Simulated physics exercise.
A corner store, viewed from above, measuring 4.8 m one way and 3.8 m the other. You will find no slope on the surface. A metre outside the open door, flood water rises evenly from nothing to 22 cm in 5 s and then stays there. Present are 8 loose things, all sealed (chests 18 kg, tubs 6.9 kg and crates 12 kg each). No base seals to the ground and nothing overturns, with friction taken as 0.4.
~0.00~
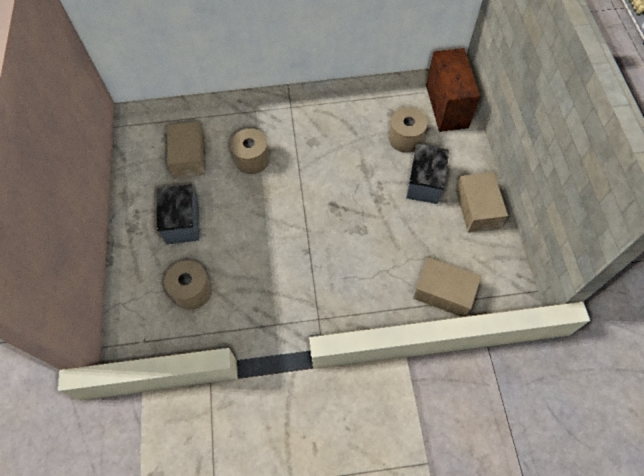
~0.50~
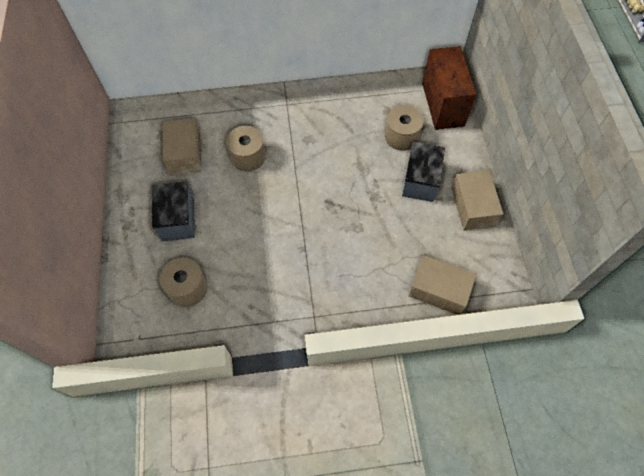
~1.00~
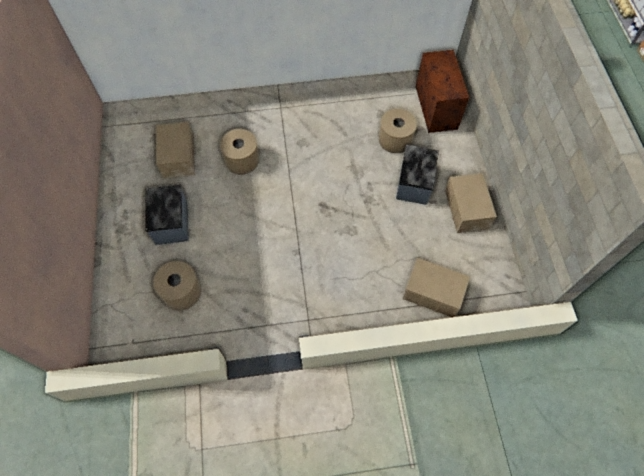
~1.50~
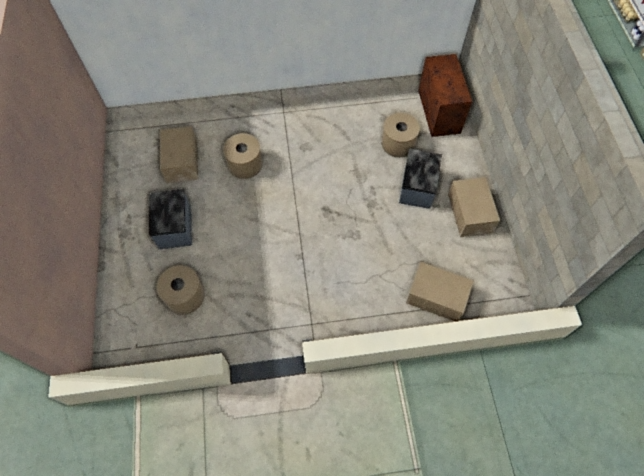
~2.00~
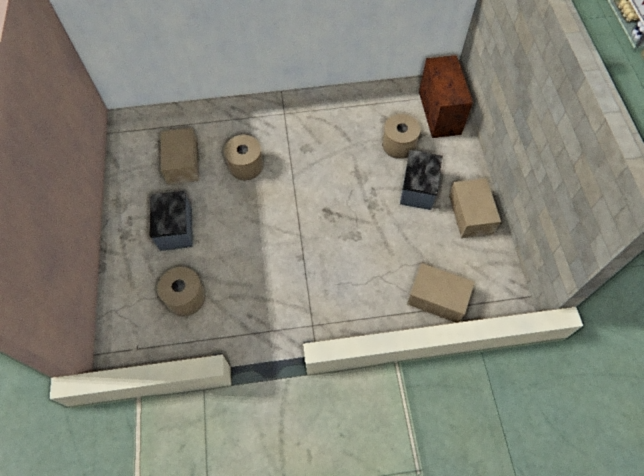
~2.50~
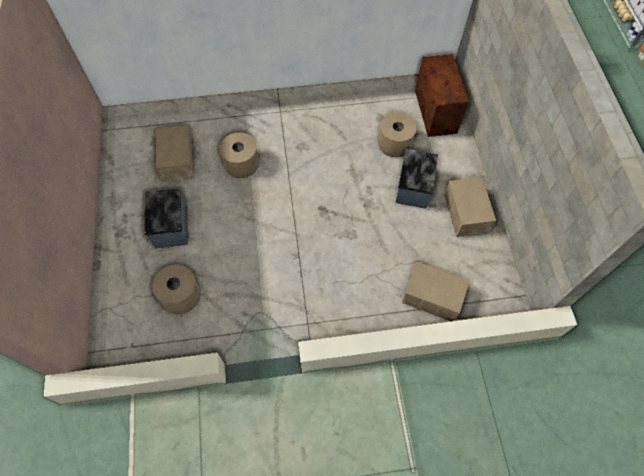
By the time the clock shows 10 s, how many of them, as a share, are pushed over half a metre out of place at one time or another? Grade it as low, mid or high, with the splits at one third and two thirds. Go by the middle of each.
Grade: Low, under a third.
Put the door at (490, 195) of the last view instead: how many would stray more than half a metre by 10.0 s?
You'd get 4 in that case.
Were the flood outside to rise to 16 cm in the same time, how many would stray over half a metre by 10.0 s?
I count 1 of them in that case.
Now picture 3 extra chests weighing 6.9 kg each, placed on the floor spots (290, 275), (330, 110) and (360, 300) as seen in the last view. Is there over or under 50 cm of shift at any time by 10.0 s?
One by one, in that order: Above it, above it, below it.
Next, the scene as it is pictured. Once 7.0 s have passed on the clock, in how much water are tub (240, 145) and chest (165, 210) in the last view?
Some 5 cm at the first, some 4 cm at the second.
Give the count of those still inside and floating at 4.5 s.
By my count, 0.
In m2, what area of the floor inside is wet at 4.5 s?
At that time the wet patch spans about 5.0 m2.
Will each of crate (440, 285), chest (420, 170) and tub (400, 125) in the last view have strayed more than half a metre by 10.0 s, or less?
In turn: Below the mark, below the mark, below the mark.
After 3.5 s 0 of 8 are over 50 cm from their spots; 0 afloat.
After 4.5 s 0 of 8 are over 50 cm from their spots; 0 afloat.
After 7.0 s 2 of 8 are over 50 cm from their spots; 1 afloat.
After 10.0 s 2 of 8 are over 50 cm from their spots, and 2 have been at some point; 3 afloat.
